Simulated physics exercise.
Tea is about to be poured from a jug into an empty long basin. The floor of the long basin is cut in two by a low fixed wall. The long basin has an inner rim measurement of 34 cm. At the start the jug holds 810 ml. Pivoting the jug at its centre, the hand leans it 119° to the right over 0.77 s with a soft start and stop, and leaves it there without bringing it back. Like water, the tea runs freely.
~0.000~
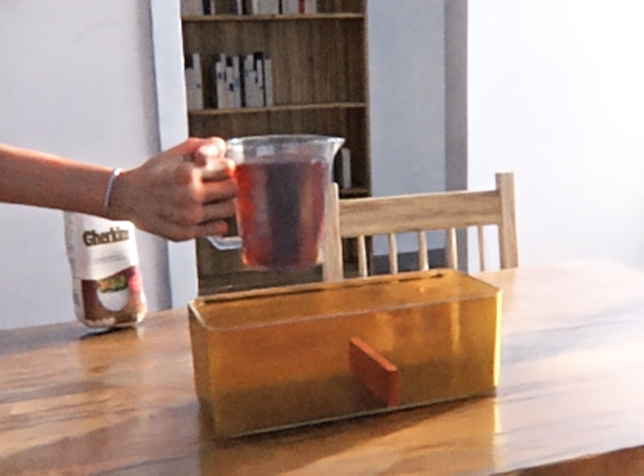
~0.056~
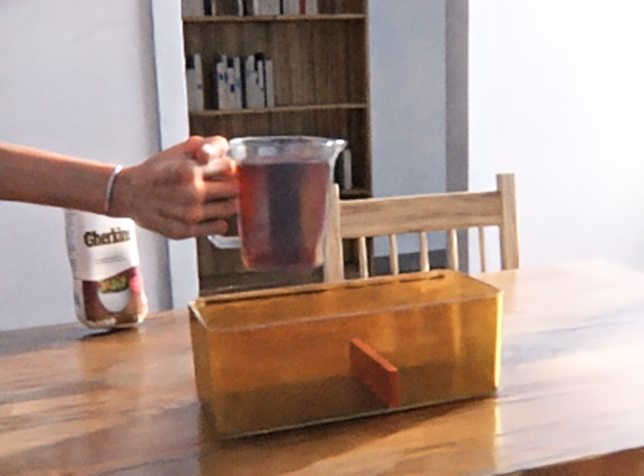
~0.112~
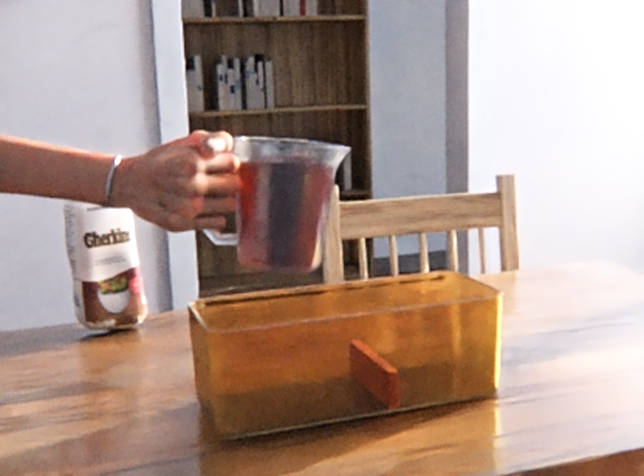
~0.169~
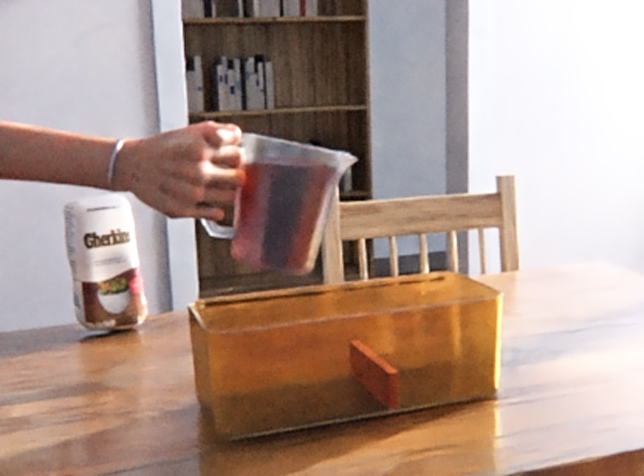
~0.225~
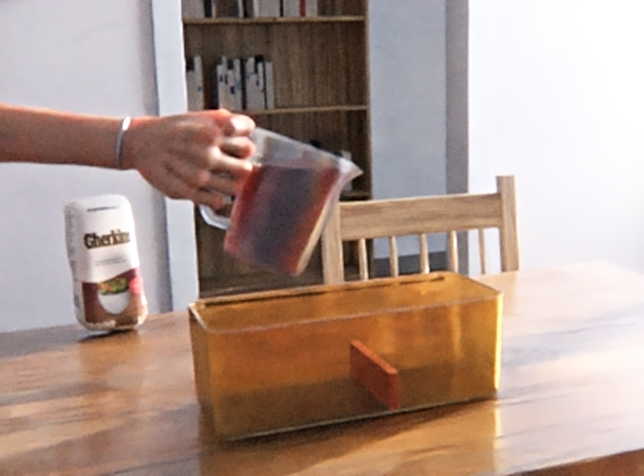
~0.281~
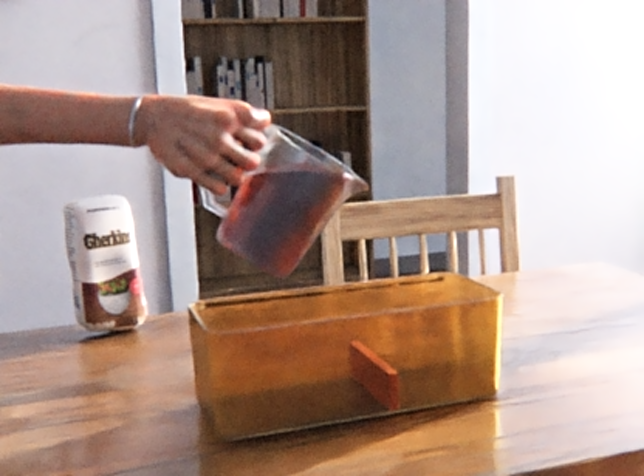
A hand held a clear jug of reddish-brown tea above a long amber basin on a wooden table, then smoothly leaned it to the right until the tea reached the jug's lip.
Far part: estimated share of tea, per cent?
69 per cent.
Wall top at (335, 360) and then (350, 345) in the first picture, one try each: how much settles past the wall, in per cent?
The first try gives 90 percent and the second 90 percent.
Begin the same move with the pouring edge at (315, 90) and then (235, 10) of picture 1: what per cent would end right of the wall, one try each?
Around 45 per cent first, around 10 per cent next.
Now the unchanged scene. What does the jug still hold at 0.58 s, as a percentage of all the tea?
Fraction remaining: Approx. 50 per cent.
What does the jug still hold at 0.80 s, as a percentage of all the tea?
Roughly 5 percent remains.
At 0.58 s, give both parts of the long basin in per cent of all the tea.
1 per cent left and 32 right, roughly.
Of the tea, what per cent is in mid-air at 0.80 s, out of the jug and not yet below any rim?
About 6 percent.
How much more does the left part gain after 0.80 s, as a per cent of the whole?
Close to 9% of the whole.
By 0.58 s the tilt is 102° and 50 per cent is still to pour, 1 is left of the wall and 31 right of it.
By 0.80 s the tilt is 119° and 5 per cent is still to pour, 21 is left of the wall and 68 right of it.
By 1.02 s the tilt is 119° and 0 per cent is still to pour, 29 is left of the wall and 70 right of it.
By 1.27 s the tilt is 119° and 0 per cent is still to pour, 30 is left of the wall and 69 right of it.
At rest 30 per cent lies left of the wall, 69 right of it and 1 outside.
